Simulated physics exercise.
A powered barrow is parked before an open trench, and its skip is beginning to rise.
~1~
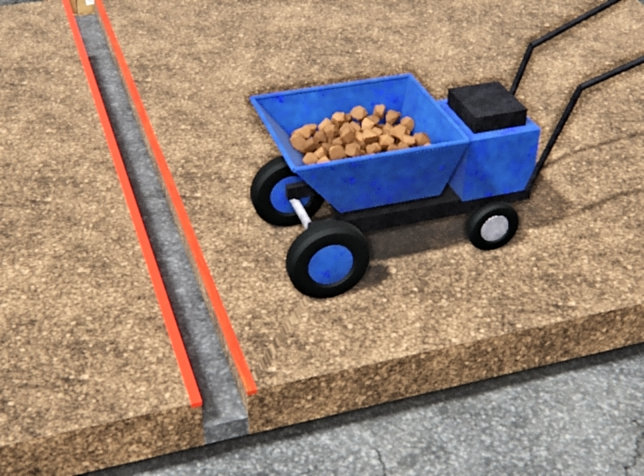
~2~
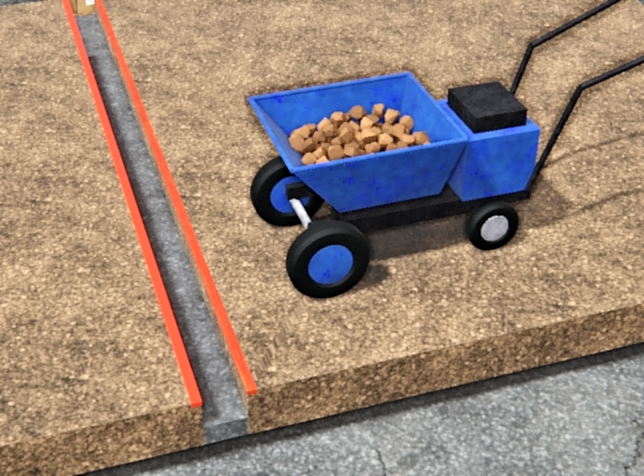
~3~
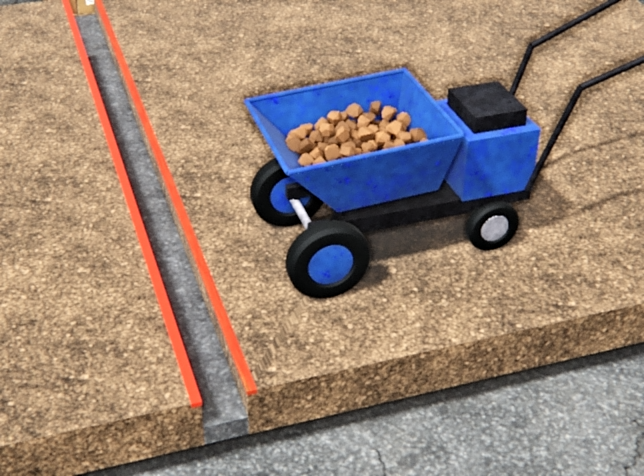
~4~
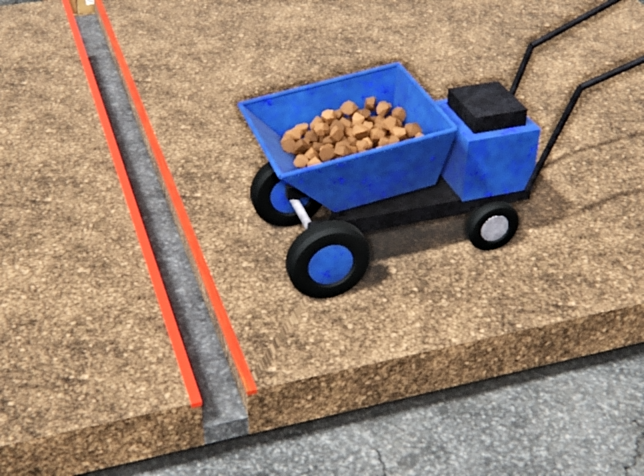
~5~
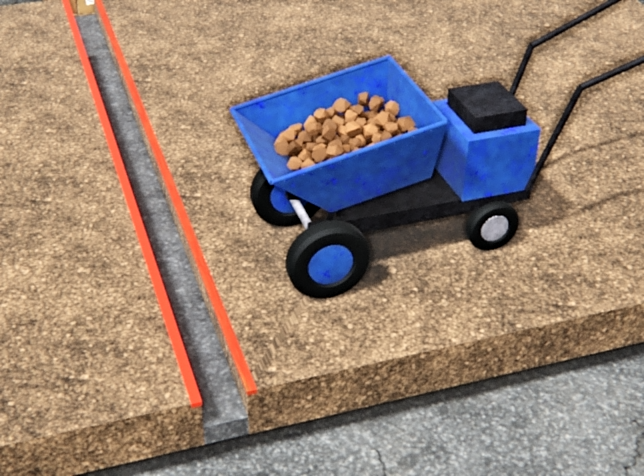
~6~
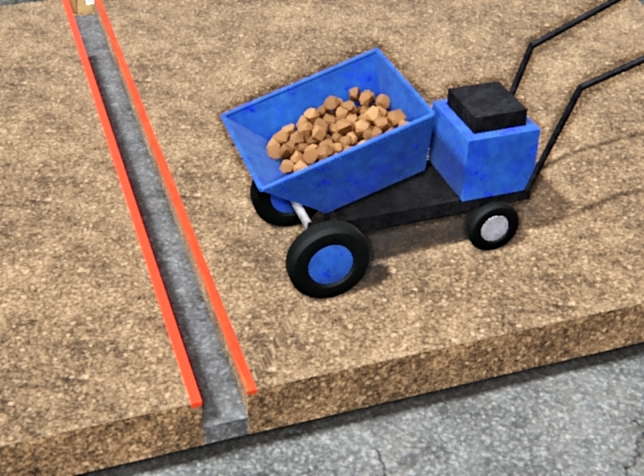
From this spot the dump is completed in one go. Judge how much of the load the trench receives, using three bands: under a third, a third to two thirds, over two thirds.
As it goes, the trench's share is one to two thirds.
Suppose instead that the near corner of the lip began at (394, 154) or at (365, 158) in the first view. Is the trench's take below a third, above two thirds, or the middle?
At the first stop the answer is under a third, and at the second it is between a third and two thirds.
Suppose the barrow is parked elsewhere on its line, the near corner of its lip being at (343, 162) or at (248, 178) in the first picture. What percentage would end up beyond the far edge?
The first gives close to 0 per cent and the second 90 per cent.
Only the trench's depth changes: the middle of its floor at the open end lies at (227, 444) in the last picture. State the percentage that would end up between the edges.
60 %.
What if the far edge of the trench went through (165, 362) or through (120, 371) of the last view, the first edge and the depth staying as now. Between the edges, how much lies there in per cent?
First case 90 %, second case 100 %.
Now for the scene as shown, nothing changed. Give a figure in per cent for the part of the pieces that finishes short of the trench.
About 0 %.
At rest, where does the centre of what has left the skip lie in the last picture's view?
Around (171, 285), give or take.
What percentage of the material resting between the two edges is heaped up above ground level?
Estimate: Near 15 per cent.
Shortly afterwards, skip tipped steeply; the whole lot in the skip.
Next, skip tipped right over; the bulk in the skip; a little in or heaped over the trench; a little beyond it; only a few falling.
Some moments later, skip tipped right over; only a few in the skip; near half in or heaped over the trench; near a third beyond it.
In the end, skip tipped right over; only a few short of the trench; near half in or heaped over the trench; near half beyond it.
